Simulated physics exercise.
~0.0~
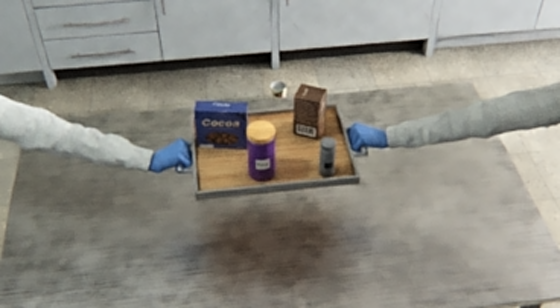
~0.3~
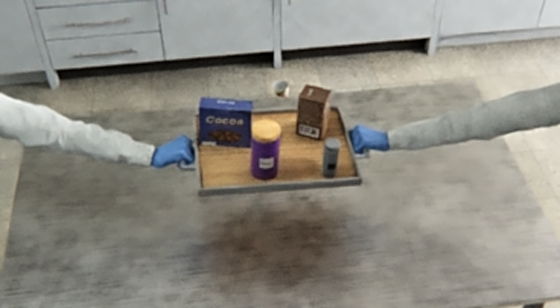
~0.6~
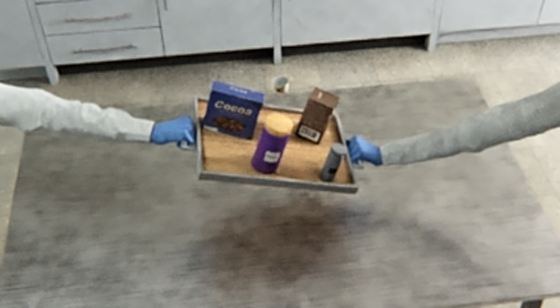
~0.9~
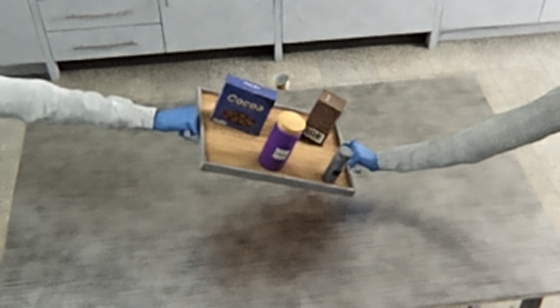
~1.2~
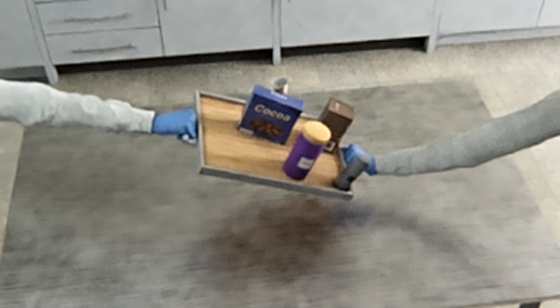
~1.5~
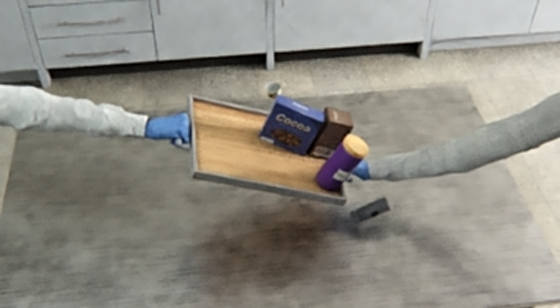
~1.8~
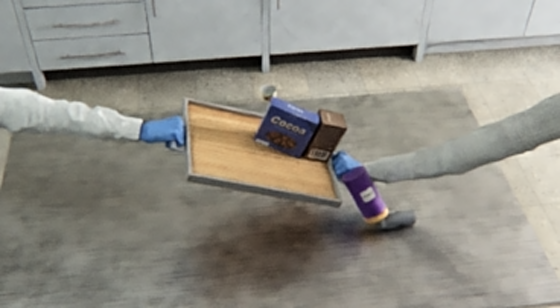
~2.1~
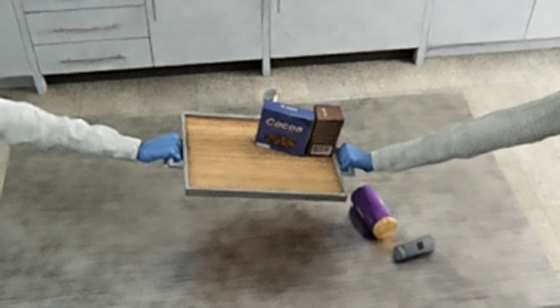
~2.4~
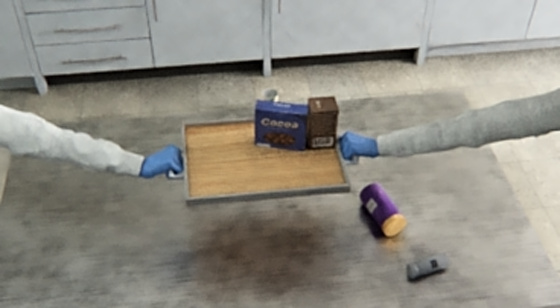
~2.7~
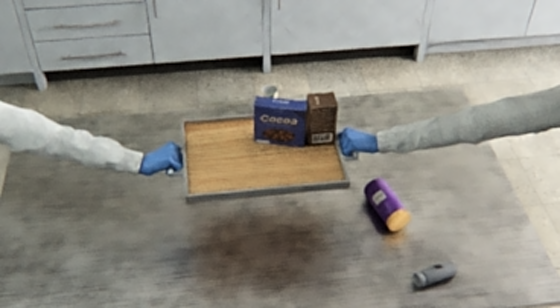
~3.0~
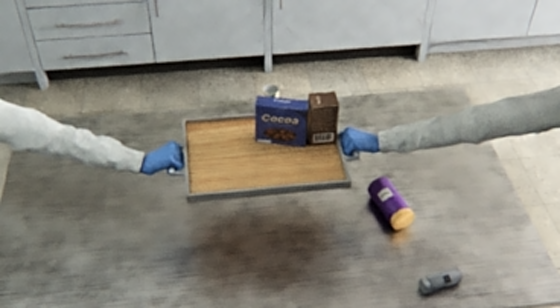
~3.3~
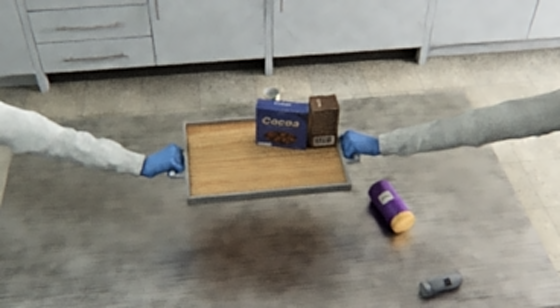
Two gloved hands tilting a wooden tray down to the right, spilling a grey shaker and purple jar, then levelling the two boxes.
